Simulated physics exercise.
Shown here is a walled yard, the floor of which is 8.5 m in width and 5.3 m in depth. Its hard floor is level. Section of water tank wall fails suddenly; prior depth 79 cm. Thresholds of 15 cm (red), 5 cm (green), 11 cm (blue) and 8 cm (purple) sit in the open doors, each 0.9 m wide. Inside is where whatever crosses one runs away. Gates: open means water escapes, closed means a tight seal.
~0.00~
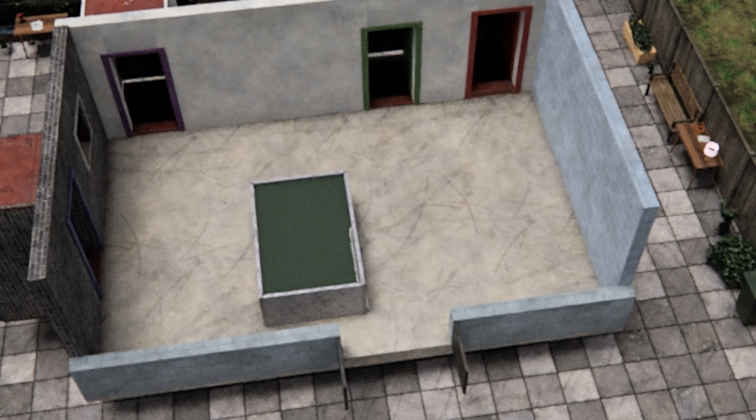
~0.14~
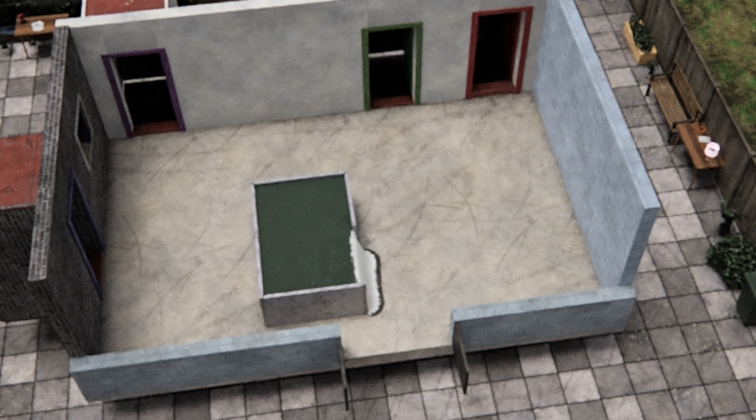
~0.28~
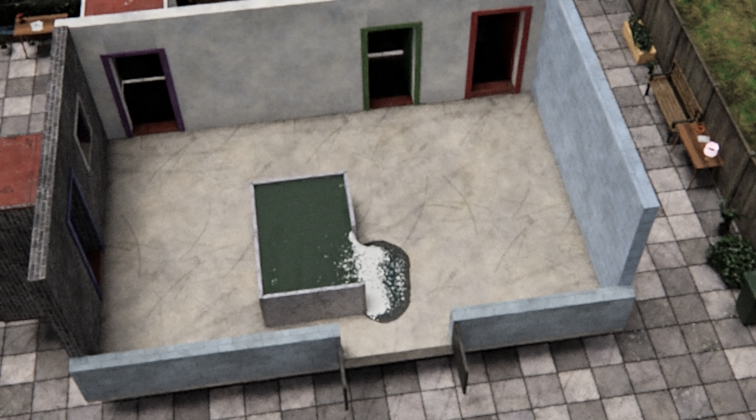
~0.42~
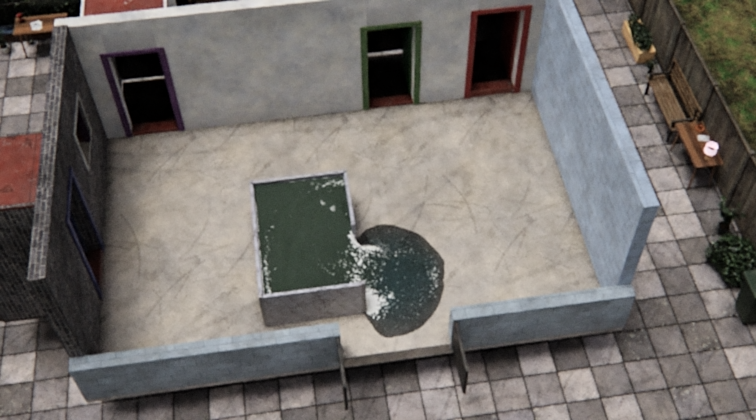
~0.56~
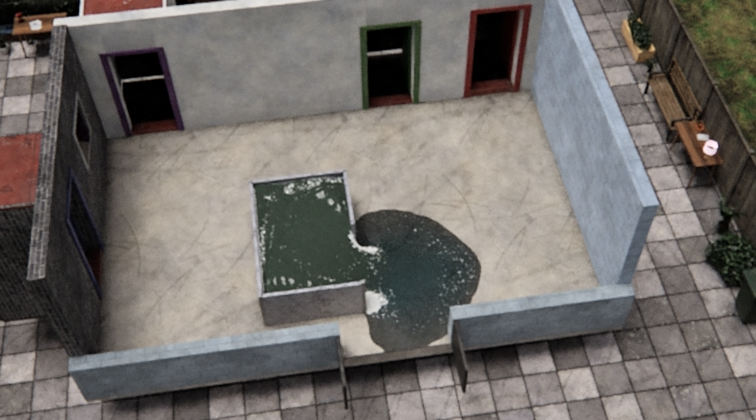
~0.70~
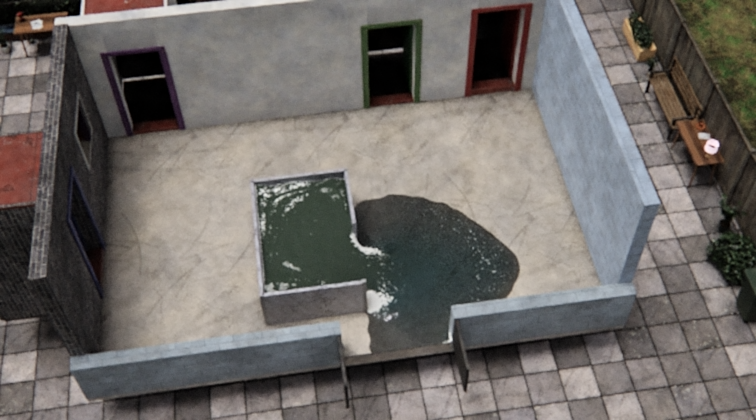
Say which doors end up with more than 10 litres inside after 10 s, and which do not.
Red door more than 10 litres inside, green door more than 10 litres inside, blue door not more than 10 litres inside, purple door not more than 10 litres inside.
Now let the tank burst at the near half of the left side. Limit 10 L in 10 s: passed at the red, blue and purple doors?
Log - red: Threshold not reached, blue: Threshold topped, purple: Threshold topped.
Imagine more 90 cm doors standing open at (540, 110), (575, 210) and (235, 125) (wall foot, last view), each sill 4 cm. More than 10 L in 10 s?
In that order: Beyond it, beyond it, short of it.
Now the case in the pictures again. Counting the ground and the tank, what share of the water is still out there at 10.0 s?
84 %.
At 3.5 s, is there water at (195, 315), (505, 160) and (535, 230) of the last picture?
Respectively: Was missed, got hit, got hit.
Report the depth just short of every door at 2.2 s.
You'd get red at 0 cm, green at 0 cm, blue at 0 cm, and purple at 0 cm.
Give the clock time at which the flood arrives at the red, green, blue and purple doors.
Red: 3.0 s; green: 4.0 s; blue: 8.5 s; purple: 6.5 s.
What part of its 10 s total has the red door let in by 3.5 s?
Some 0 per cent by then.
After 1.4 s water covers 30 % of the floor and is deepest (50 cm) near (608, 307); red door not reached, green door not reached, blue door not reached, purple door not reached.
After 2.2 s water covers 30 % of the floor and is deepest (48 cm) near (608, 307); red door not reached, green door not reached, blue door not reached, purple door not reached.
After 3.5 s water covers 35 % of the floor and is deepest (30 cm) near (531, 91); red door 21 cm at the sill, 1 L in, green door not reached, blue door not reached, purple door not reached.
After 6.0 s water covers 55 % of the floor and is deepest (22 cm) near (531, 91); red door 20 cm at the sill, 92 L in, green door 8 cm at the sill, 17 L in, blue door not reached, purple door not reached.
After 10.0 s water covers 80 % of the floor and is deepest (16 cm) near (109, 140); red door 11 cm at the sill, 103 L in, green door 7 cm at the sill, 41 L in, blue door 7 cm at the sill, 0 L in, purple door 6 cm at the sill, 0 L in.
